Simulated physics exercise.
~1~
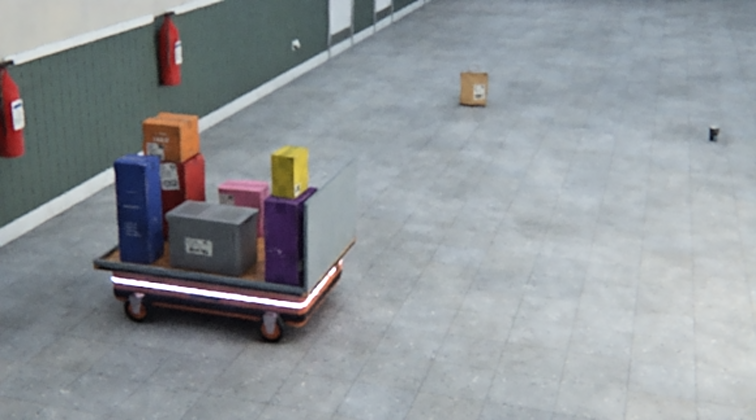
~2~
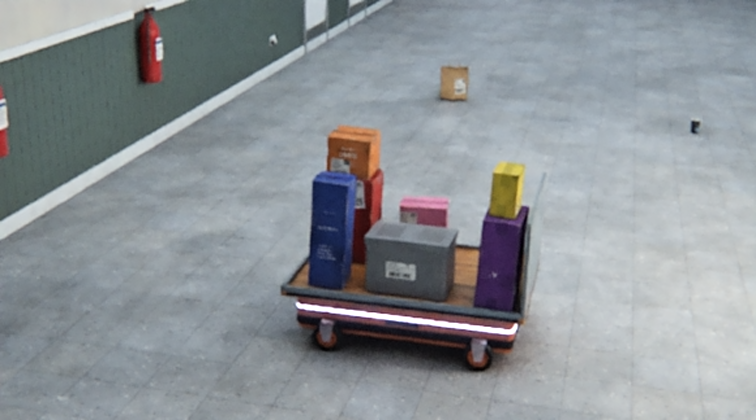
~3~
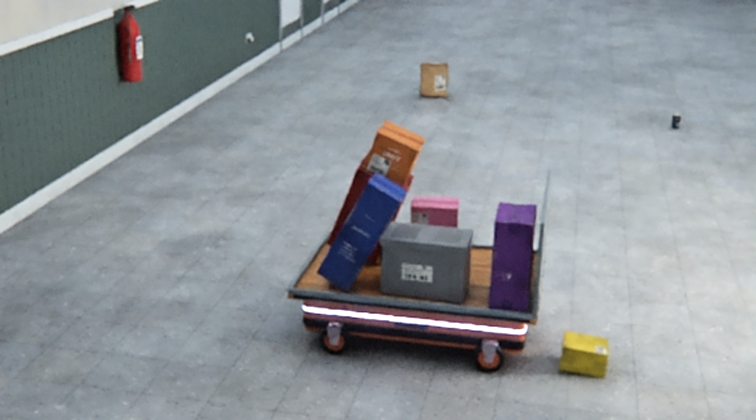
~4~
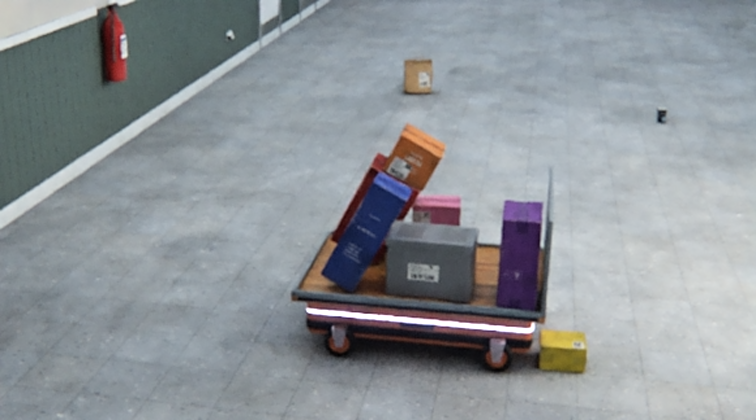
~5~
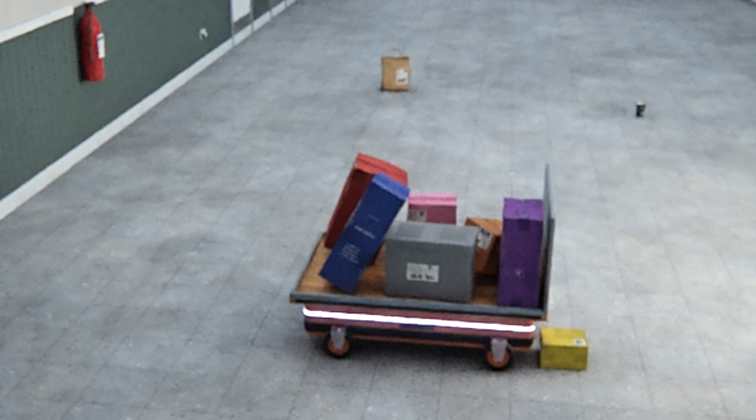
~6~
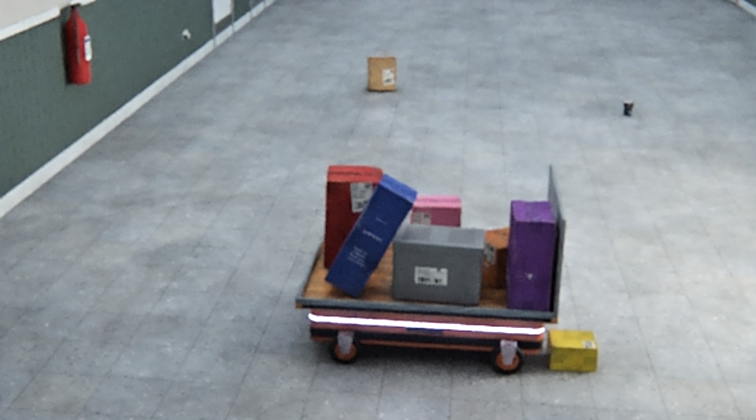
Cart of boxes rolling right and stopping, yellow box falling off, blue box tilting and orange parcel tumbling onto the deck.
